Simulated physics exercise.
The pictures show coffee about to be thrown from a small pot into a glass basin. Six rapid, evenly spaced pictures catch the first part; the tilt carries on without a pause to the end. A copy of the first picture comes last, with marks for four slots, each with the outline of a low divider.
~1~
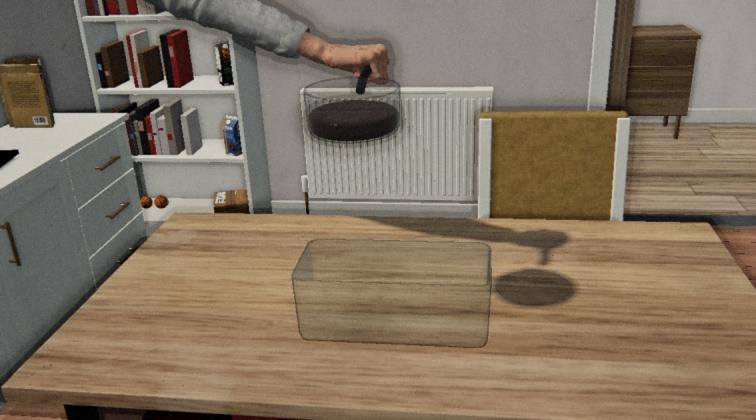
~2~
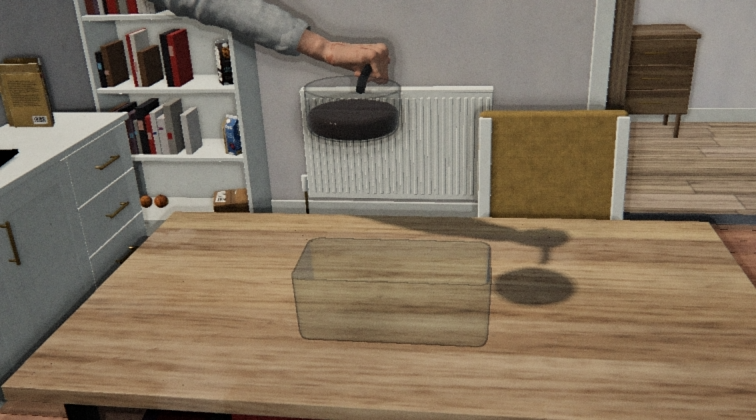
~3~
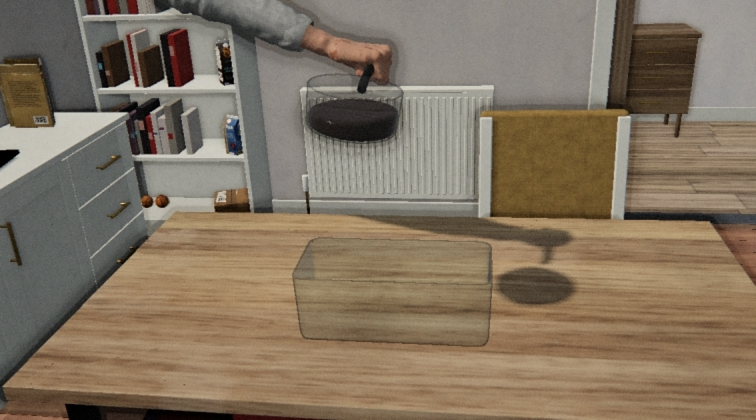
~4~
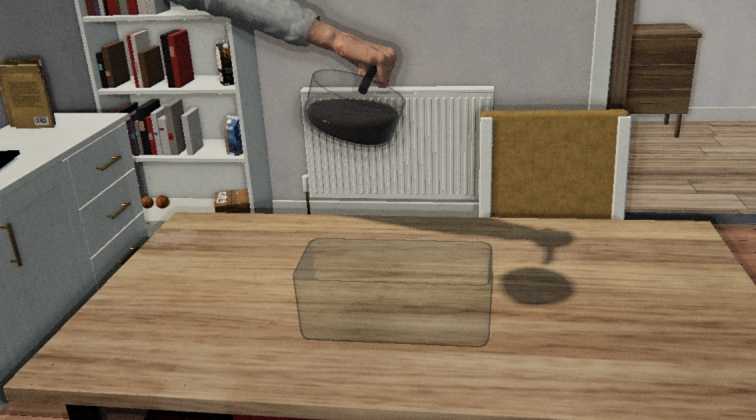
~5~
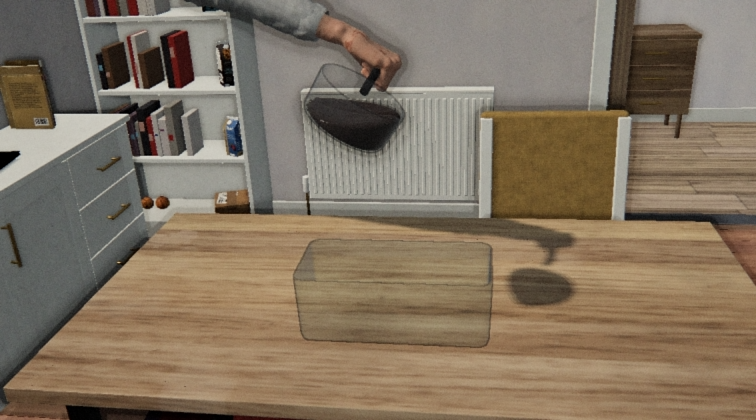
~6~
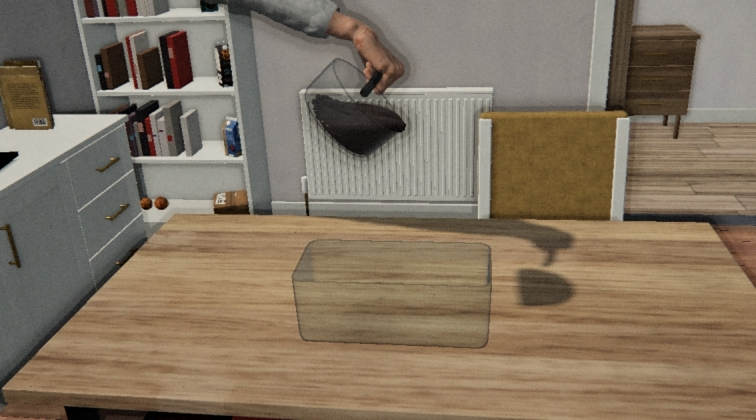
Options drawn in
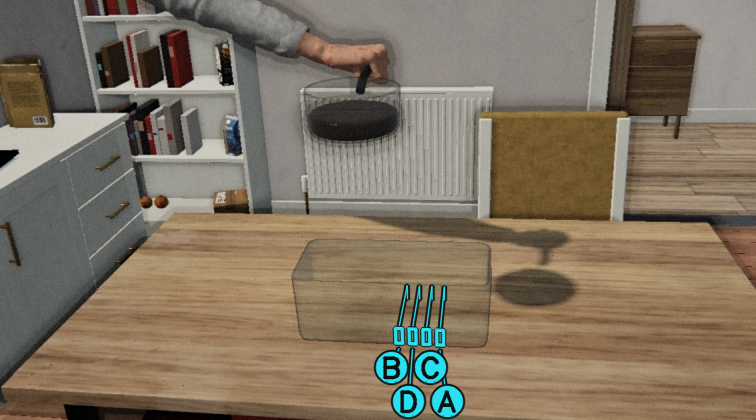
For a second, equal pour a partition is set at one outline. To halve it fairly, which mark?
Take C.
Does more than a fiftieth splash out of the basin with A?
Yes.
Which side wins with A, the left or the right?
The left one.
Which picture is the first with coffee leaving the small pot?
In picture 6.
In cyan, A at (440, 350); B at (398, 348); C at (426, 349); D at (412, 348).
With A, about 67 % ends left of the wall and 27 % right of it; 6 % is lost outside.
With B, about 21 % ends left of the wall and 73 % right of it; 6 % is lost outside.
With C, about 47 % ends left of the wall and 47 % right of it; 5 % is lost outside.
With D, about 36 % ends left of the wall and 57 % right of it; 6 % is lost outside.
